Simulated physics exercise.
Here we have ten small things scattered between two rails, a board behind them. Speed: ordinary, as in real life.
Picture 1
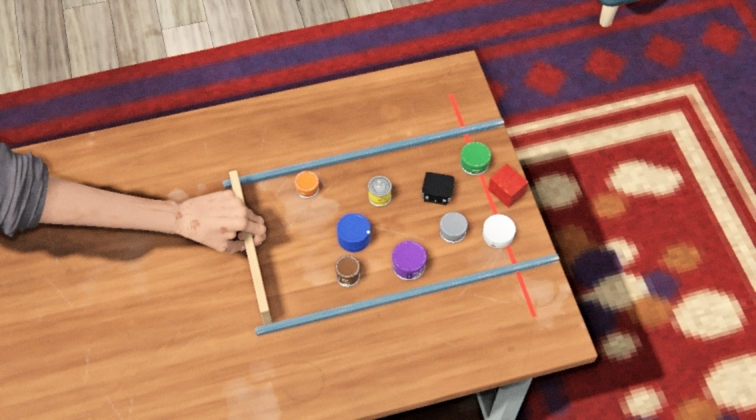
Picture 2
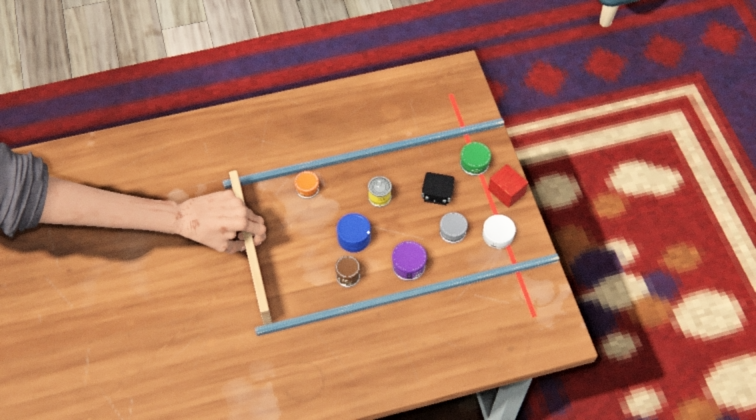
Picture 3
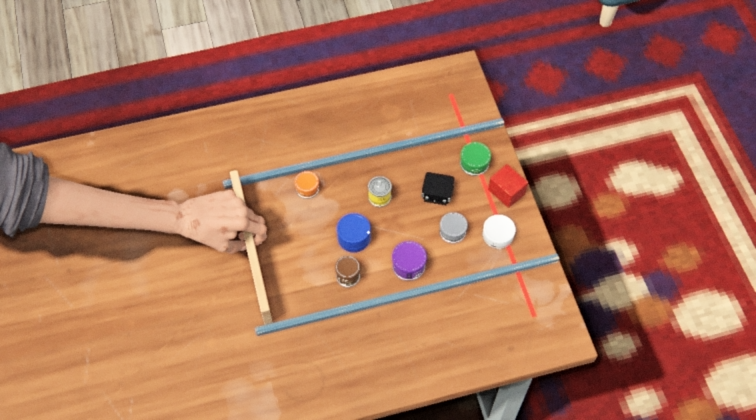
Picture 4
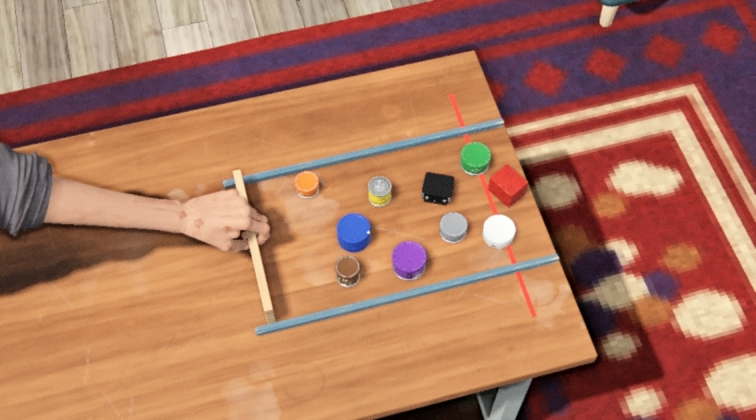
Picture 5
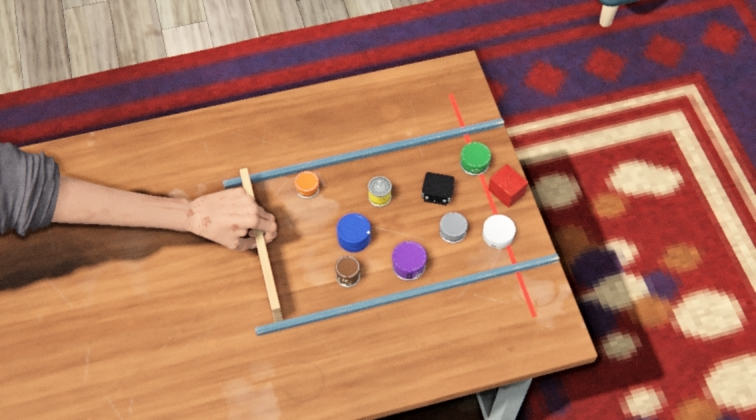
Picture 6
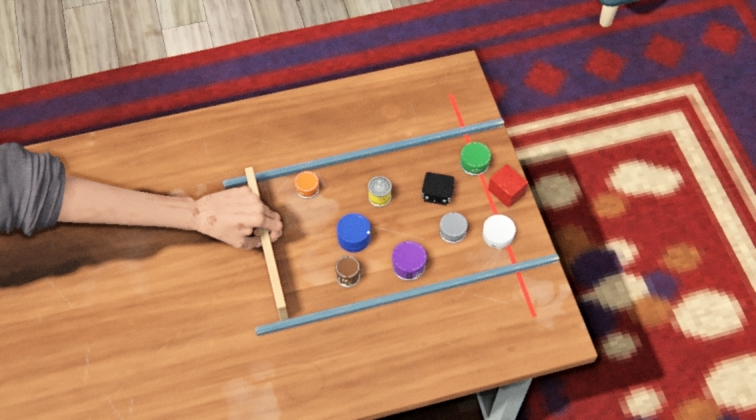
At the start, a hand holds a light wooden board at the left of two blue rails on a wooden table, with ten small colourful objects scattered between them. The board stays almost still at first, then the hand slides it slightly to the right, while the objects remain in place.
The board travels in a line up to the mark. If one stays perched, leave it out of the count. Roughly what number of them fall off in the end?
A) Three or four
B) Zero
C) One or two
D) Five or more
C.
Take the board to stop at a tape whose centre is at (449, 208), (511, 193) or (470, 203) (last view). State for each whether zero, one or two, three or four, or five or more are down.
Lab note - count at each of the three spots: Not one; five or more; zero.
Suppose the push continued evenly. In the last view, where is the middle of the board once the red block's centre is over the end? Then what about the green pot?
With the red block it sits around (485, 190), with the green pot around (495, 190).
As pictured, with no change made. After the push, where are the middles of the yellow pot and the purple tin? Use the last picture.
The yellow pot at (489, 159), the purple tin at (542, 240).
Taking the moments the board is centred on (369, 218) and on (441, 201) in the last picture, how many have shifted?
Note: First position 4; second position 8.
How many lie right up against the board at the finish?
Number in contact with it: 4.
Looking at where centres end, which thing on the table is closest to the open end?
Result: The green pot.
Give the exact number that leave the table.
The number that fall is 2.
Early on, none off yet; red block at rest near (508, 186); green pot at rest near (475, 159); white tub at rest near (499, 232).
Finally, the number that fall off is one or two; lost, white tub and red block.
